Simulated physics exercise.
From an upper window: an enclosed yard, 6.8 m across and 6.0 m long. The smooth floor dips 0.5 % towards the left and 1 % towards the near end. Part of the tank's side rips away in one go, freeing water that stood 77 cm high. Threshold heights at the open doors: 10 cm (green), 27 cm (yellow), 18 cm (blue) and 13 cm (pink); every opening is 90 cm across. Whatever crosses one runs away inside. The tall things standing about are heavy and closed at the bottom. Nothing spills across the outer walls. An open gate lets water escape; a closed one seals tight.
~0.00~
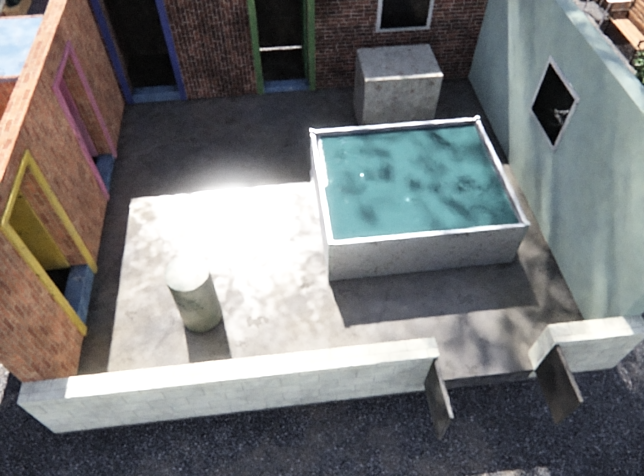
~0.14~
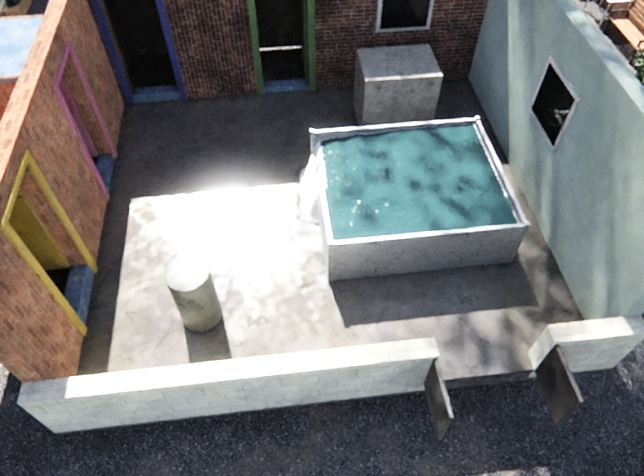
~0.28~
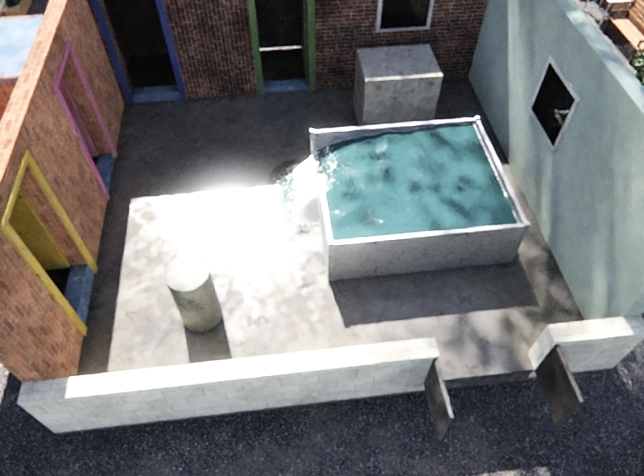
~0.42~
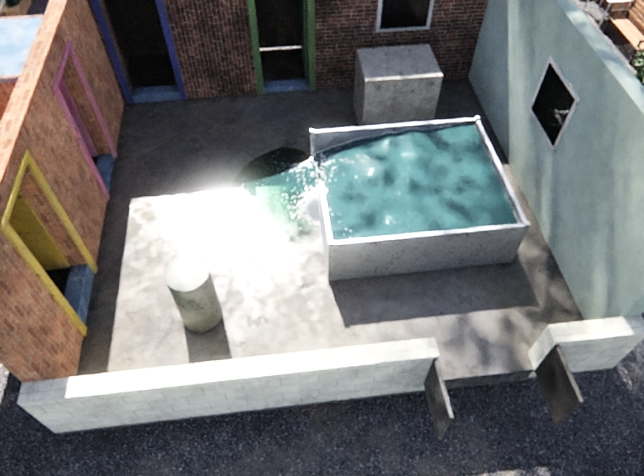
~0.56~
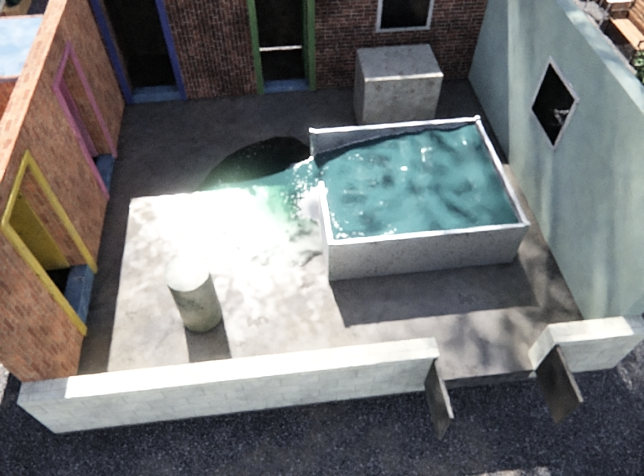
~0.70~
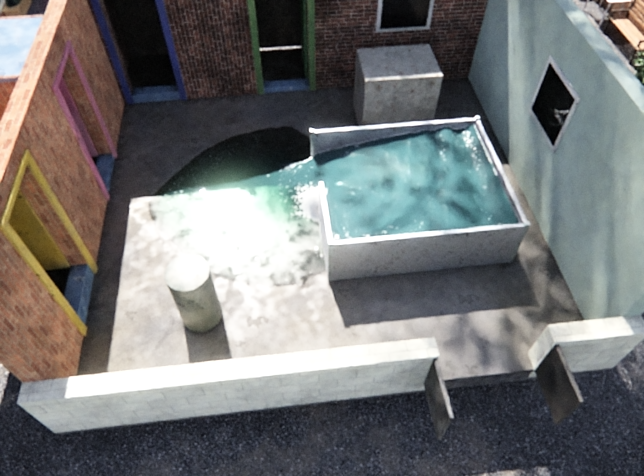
Water bursting from the left side of a raised concrete tank, spreading across the sunlit yard floor and around a short pillar.
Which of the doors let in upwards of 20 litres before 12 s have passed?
Door by door: At the green door it stays under the limit; at the yellow door it does not reach the limit; at the blue door it exceeds the limit; at the pink door it goes over the limit.
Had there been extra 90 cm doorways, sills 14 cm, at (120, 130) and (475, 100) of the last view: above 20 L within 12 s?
In turn: Above, below.
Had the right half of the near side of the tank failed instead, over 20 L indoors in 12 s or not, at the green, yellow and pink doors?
Then: Green not over, yellow not over, pink under.
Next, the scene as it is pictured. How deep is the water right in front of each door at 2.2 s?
Depths in cm: Green 2, yellow 23, blue 26, pink 33.
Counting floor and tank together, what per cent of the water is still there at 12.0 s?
About 86 per cent.
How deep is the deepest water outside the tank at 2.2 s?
About 45 cm.
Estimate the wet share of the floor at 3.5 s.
Some 55 per cent of it.
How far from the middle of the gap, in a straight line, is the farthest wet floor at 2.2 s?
About 4.6 m.
After 1.4 s water covers 40 % of the floor and is deepest (45 cm) near (305, 191); green door not reached, yellow door 11 cm at the sill, 0 L in, blue door not reached, pink door 23 cm at the sill, 16 L in.
After 2.2 s water covers 45 % of the floor and is deepest (45 cm) near (123, 116); green door not reached, yellow door 23 cm at the sill, 0 L in, blue door 26 cm at the sill, 3 L in, pink door 33 cm at the sill, 94 L in.
After 3.5 s water covers 55 % of the floor and is deepest (34 cm) near (73, 404); green door 3 cm at the sill, 0 L in, yellow door 19 cm at the sill, 0 L in, blue door 26 cm at the sill, 57 L in, pink door 27 cm at the sill, 215 L in.
After 7.0 s water covers 90 % of the floor and is deepest (25 cm) near (73, 404); green door 7 cm at the sill, 0 L in, yellow door 14 cm at the sill, 0 L in, blue door 17 cm at the sill, 73 L in, pink door 18 cm at the sill, 334 L in.
After 12.0 s water covers 95 % of the floor and is deepest (17 cm) near (73, 404); green door 5 cm at the sill, 0 L in, yellow door 14 cm at the sill, 0 L in, blue door 10 cm at the sill, 73 L in, pink door 12 cm at the sill, 350 L in.
